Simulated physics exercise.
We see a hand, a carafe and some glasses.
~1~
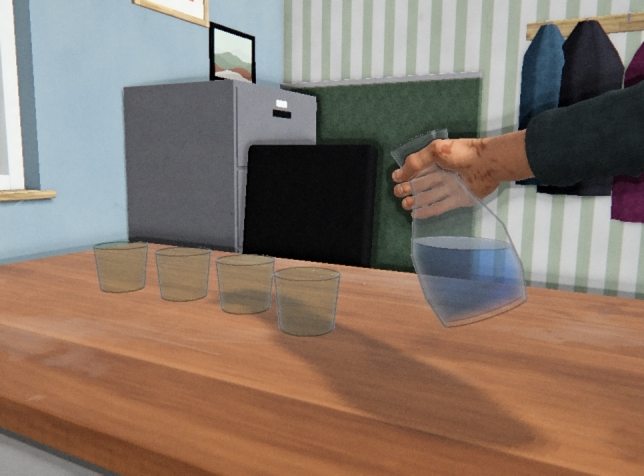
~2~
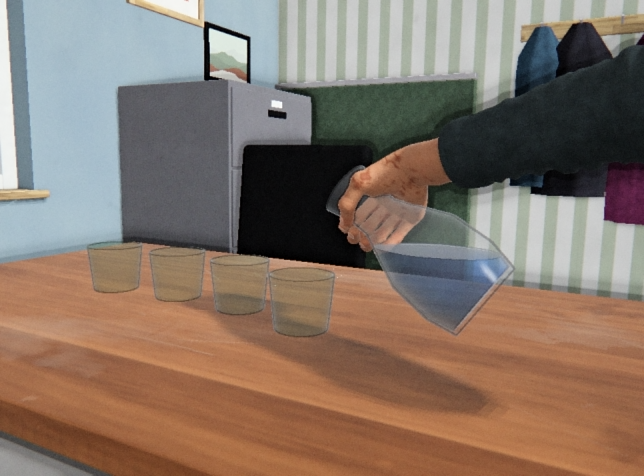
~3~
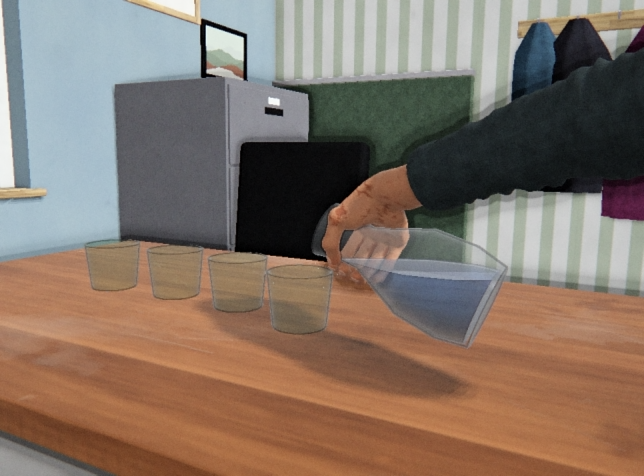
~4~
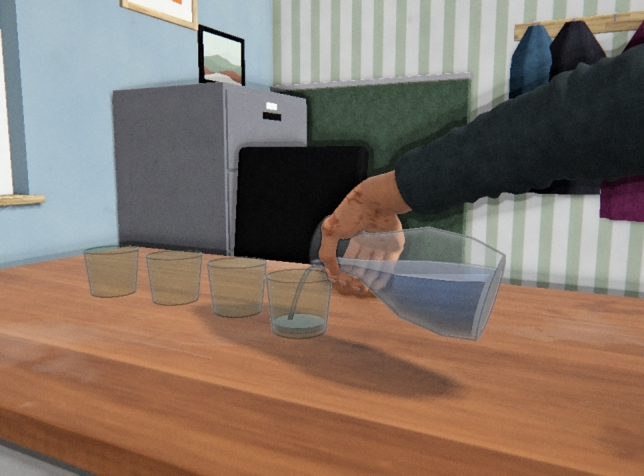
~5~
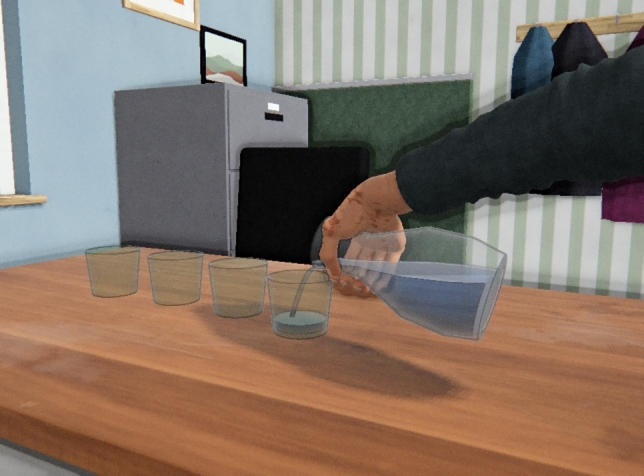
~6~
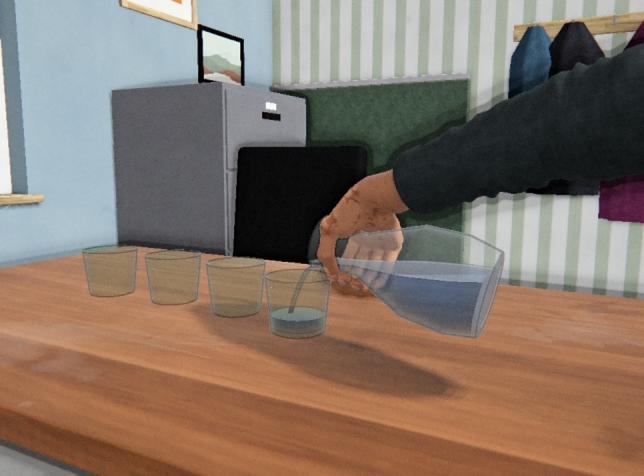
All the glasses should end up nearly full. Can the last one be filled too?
It falls short.
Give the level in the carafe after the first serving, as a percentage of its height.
Some 25 per cent.
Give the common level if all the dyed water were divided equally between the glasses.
Roughly 65 per cent.
A moment on, the first is about half full.
Further on, the first is done and the carafe has about two thirds of its load.
When it is over, the carafe is empty with two filled and the next at about two thirds of a serving.
